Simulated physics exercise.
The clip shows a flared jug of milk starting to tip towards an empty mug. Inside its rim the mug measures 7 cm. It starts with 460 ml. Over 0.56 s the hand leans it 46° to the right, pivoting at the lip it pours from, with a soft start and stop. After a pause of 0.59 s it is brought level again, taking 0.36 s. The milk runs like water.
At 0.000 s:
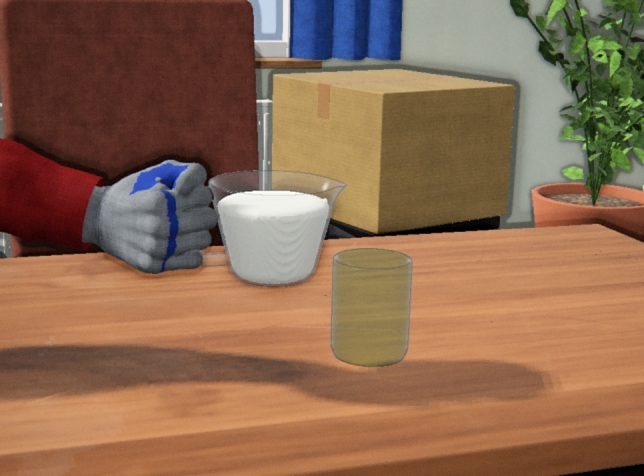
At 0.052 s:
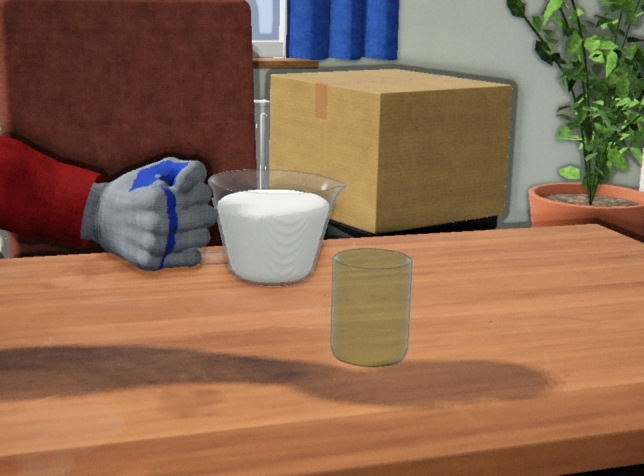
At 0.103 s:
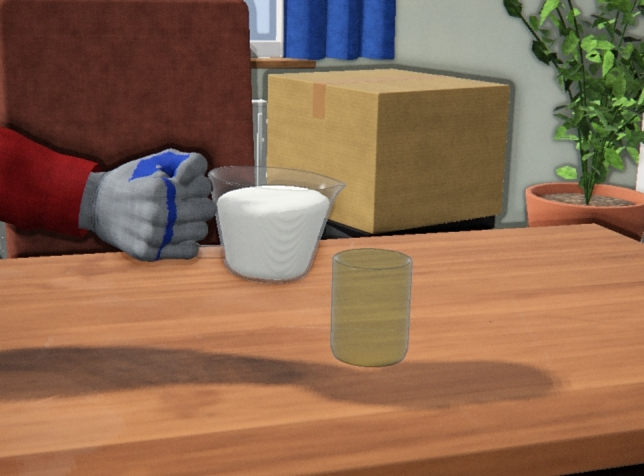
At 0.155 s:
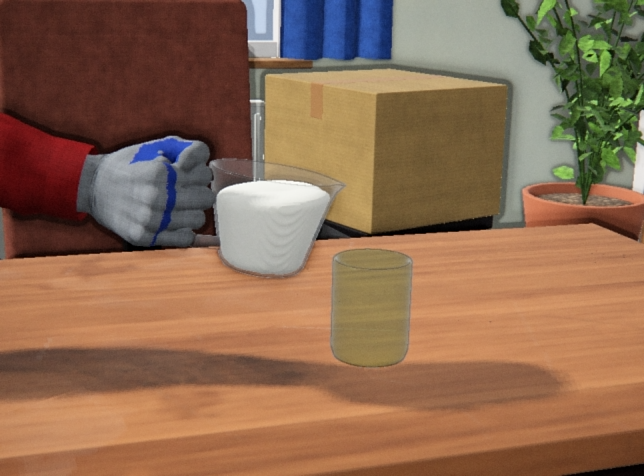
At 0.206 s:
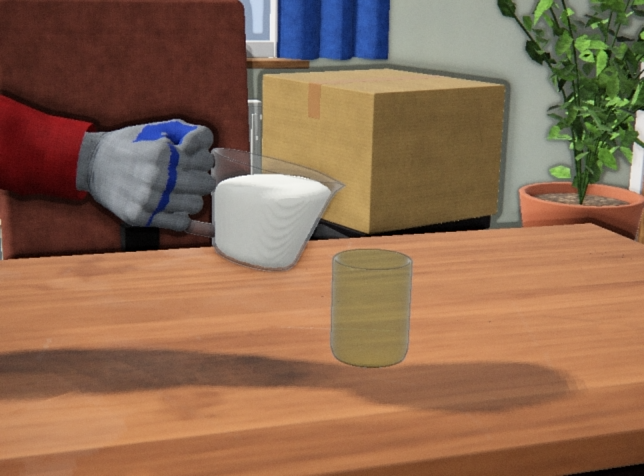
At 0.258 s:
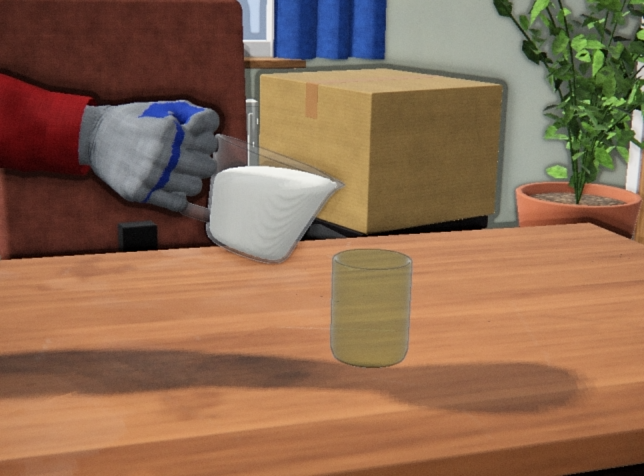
On a wooden table in a room with a cardboard box and a potted plant, a gloved hand gradually leaned a clear flared jug of milk to the right, towards an empty mug.
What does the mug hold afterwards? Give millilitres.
Close to 230 ml.
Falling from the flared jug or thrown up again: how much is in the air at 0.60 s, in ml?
About 70 ml.
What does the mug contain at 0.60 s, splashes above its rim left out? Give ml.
Close to 40 ml.
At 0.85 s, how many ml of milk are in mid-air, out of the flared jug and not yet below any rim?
Close to 30 ml.
After 0.60 s the tilt is 46° and the mug has 40 ml, the flared jug 340 ml, and 0 ml is on the table top.
After 0.85 s the tilt is 46° and the mug has 160 ml, the flared jug 270 ml, and 0 ml is on the table top.
After 1.12 s the tilt is 46° and the mug has 205 ml, the flared jug 235 ml, and 0 ml is on the table top.
After 1.40 s the tilt is 9° and the mug has 230 ml, the flared jug 225 ml, and 0 ml is on the table top.
In the end the mug has 235 ml, the flared jug 225 ml, and 0 ml is on the table top.
